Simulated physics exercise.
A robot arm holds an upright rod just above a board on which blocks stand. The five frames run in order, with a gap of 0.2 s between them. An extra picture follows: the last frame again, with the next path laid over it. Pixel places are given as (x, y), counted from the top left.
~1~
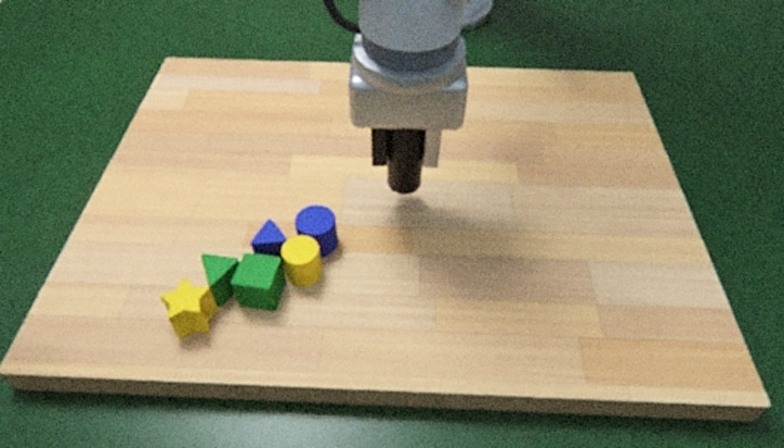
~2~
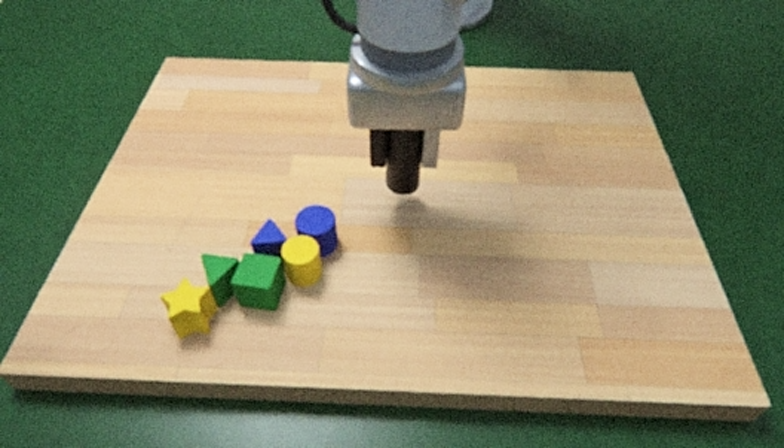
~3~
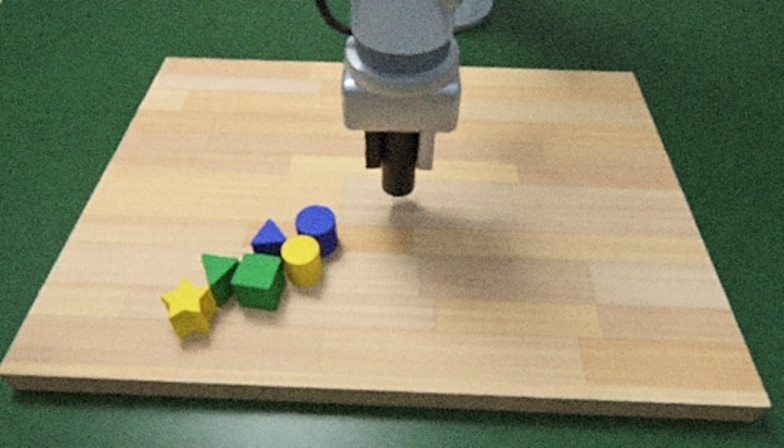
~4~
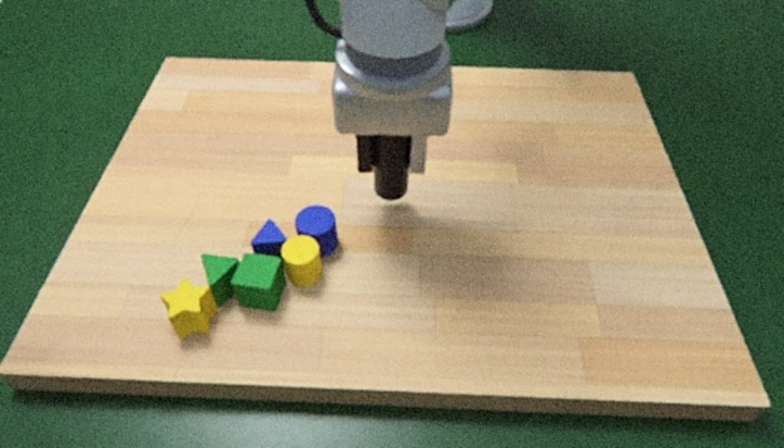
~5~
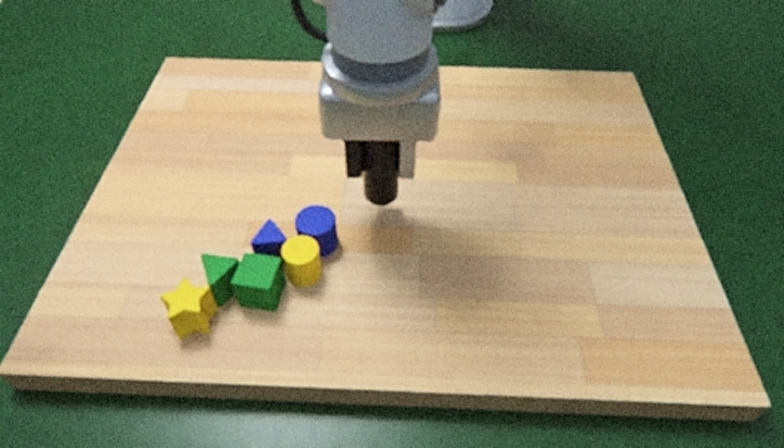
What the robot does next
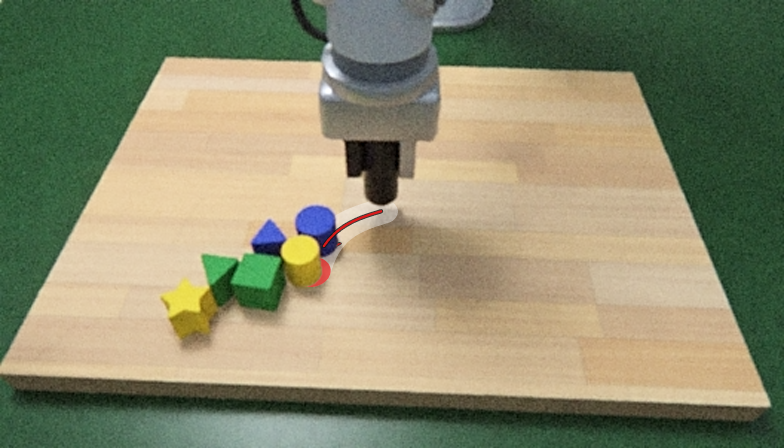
Above a wooden board, a robot arm drifts slightly left while the colored blocks stay still.
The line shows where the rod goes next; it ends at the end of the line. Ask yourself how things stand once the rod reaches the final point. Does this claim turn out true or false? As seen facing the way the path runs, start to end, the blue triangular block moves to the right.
The statement is true.
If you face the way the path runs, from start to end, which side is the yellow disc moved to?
Out to the left.
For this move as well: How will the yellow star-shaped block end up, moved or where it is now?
From what I can tell, it will keep its place.
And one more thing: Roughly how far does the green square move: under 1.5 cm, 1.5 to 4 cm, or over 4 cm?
The best fit is 1.5 to 4 cm.
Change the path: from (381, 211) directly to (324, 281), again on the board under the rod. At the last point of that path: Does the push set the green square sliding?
Yes - that is the case.
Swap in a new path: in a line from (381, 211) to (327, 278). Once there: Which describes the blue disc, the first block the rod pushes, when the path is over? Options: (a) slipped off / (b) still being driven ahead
I choose a.
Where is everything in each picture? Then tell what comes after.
The first frame shows rod tip (404, 183); block tops, yellow star-shaped block (184, 297); green square (256, 270); blue triangular block (269, 233); yellow disc (300, 249); blue disc (315, 219).
The second frame shows rod (403, 184); blocks unchanged.
The third frame shows rod (398, 186); blocks unchanged.
The fourth frame shows rod (391, 189); blocks unchanged.
The fifth frame shows rod (381, 194); yellow star-shaped block (184, 297); green square (256, 270); blue triangular block (269, 233); yellow disc (300, 249); blue disc (315, 219).
Path on the board, from (381, 211) via (350, 223) and (326, 244), ending at (312, 272).
What follows on the original path. One third of the way, rod (347, 206); nothing pushed yet.
Two thirds of the way, rod (323, 228); green square (248, 283), turned 45° clockwise; blue triangular block (253, 239), turned 35° clockwise; yellow disc (287, 269); blue disc (287, 237).
At the end, rod (309, 255); yellow star-shaped block in place; green square (242, 290), turned 65° clockwise; blue triangular block (239, 241), turned 55° clockwise; yellow disc (284, 282); blue disc (267, 253).
